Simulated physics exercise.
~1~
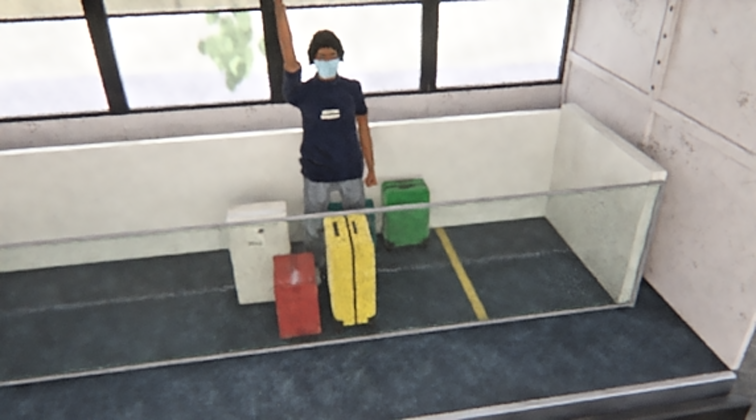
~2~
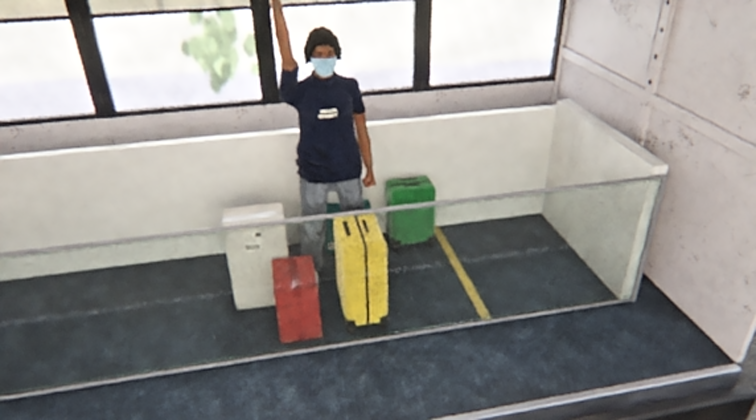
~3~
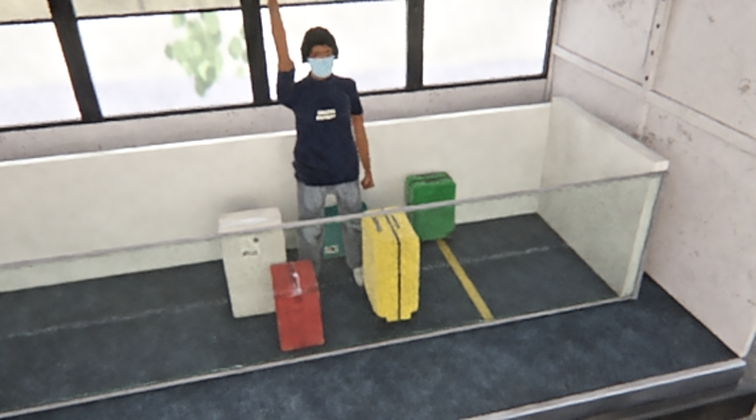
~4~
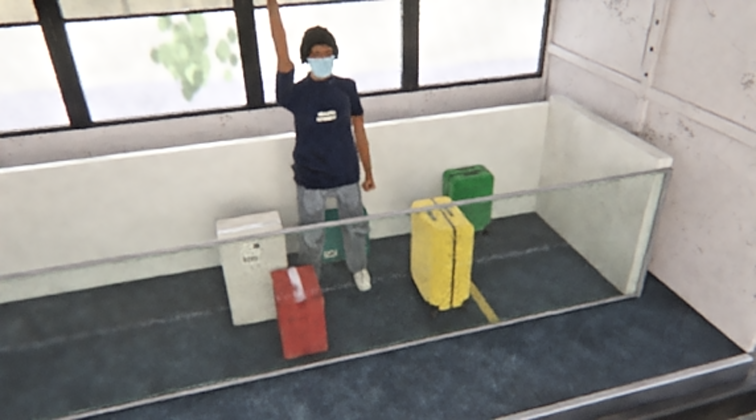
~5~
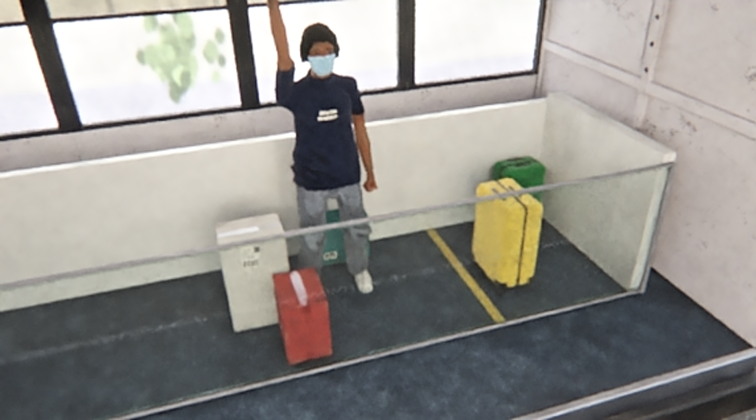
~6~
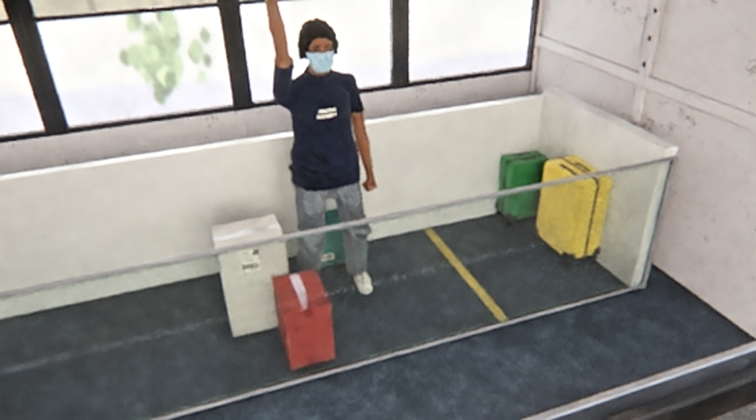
In a tram bay, a masked traveller stands with one arm raised as a yellow wheeled case and a small green one slide upright to the right, ending beyond the yellow line near the end wall, while the white bag, red pack and teal carton stay left of it.
